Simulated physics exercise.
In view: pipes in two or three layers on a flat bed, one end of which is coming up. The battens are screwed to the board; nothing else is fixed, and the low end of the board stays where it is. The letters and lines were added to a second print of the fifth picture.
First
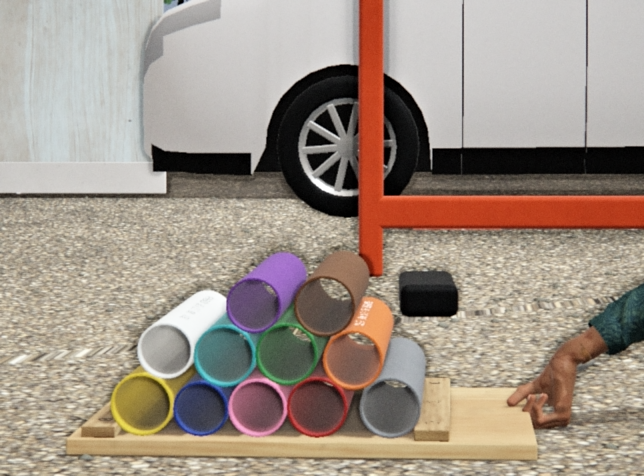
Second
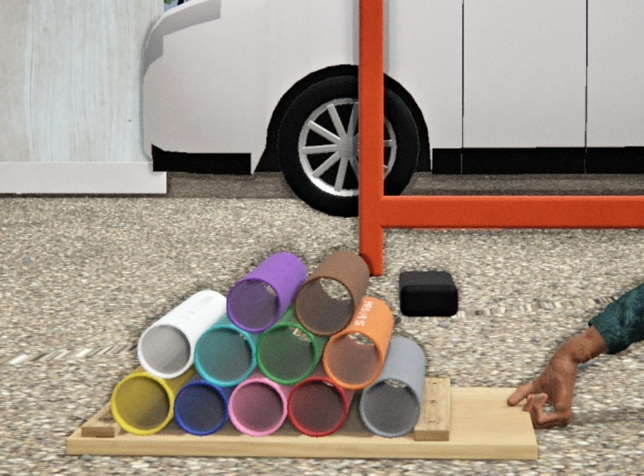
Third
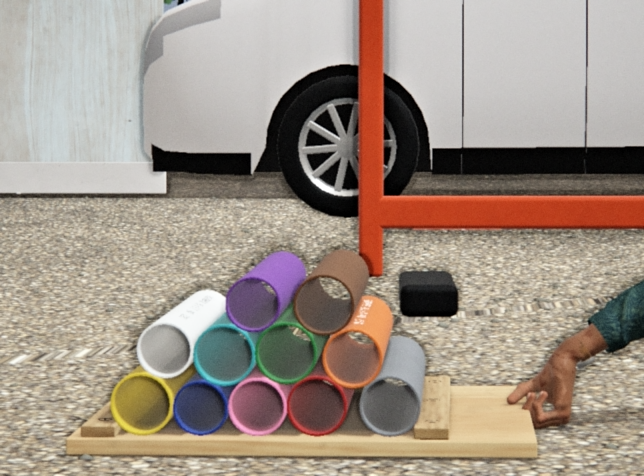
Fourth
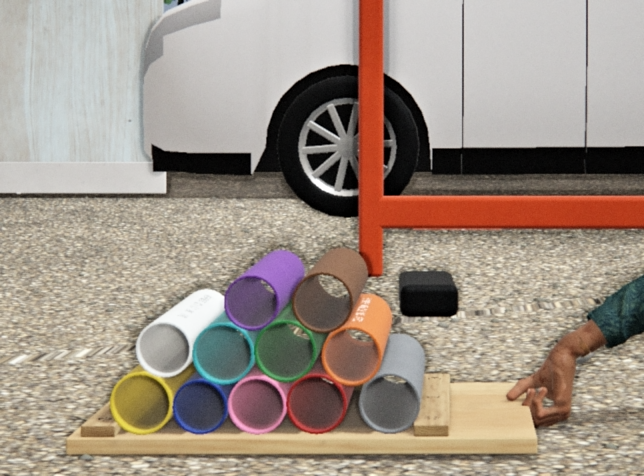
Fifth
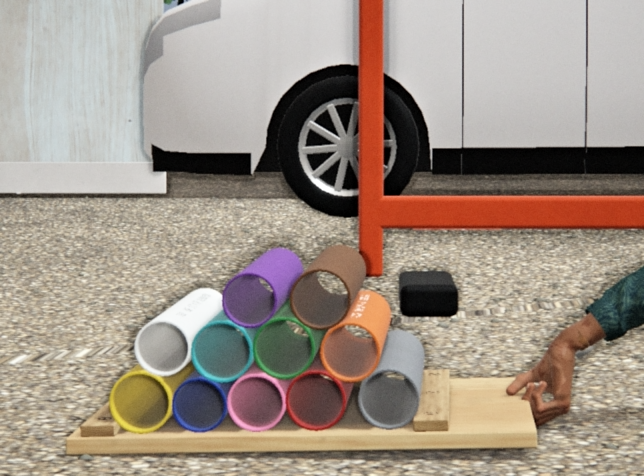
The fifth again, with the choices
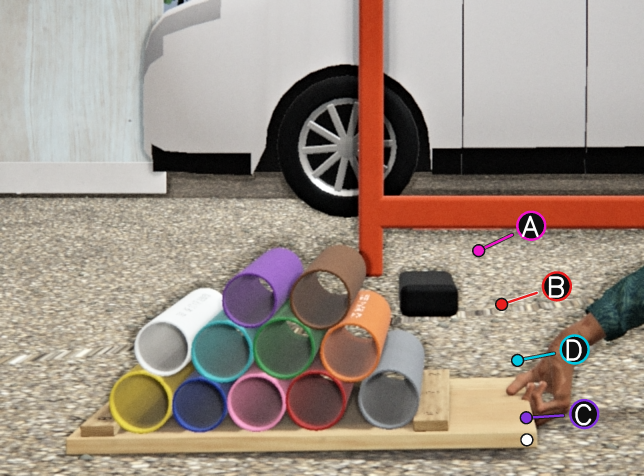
A wooden board stacked with coloured pipes rises very slightly at its right end, where a hand grips it, on speckled ground seen from a fixed, near-level side view. Yellow, blue, pink, red and grey pipes line the bottom, with white, teal, green and orange above and purple and brown on top. The pipes shift slightly leftward with the board, before an orange-red frame and white vehicle.
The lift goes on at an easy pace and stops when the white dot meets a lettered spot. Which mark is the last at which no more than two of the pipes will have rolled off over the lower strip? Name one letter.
Mark B is as high as it can go.
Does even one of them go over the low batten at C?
No.
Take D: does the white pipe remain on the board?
Yes.
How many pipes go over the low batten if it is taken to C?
With C, none.
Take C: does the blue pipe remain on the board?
Yes, with C.
On the marked copy, A at (479, 250); B at (501, 304); C at (526, 417); D at (517, 360); the white dot at (527, 440).
Following B. Soon after the start, board at 14°.
Later, board at 19°.
In the end, board at 19°, none over the low batten.
As for the rest, A eleven over the low batten; C none over the low batten; D none over the low batten.
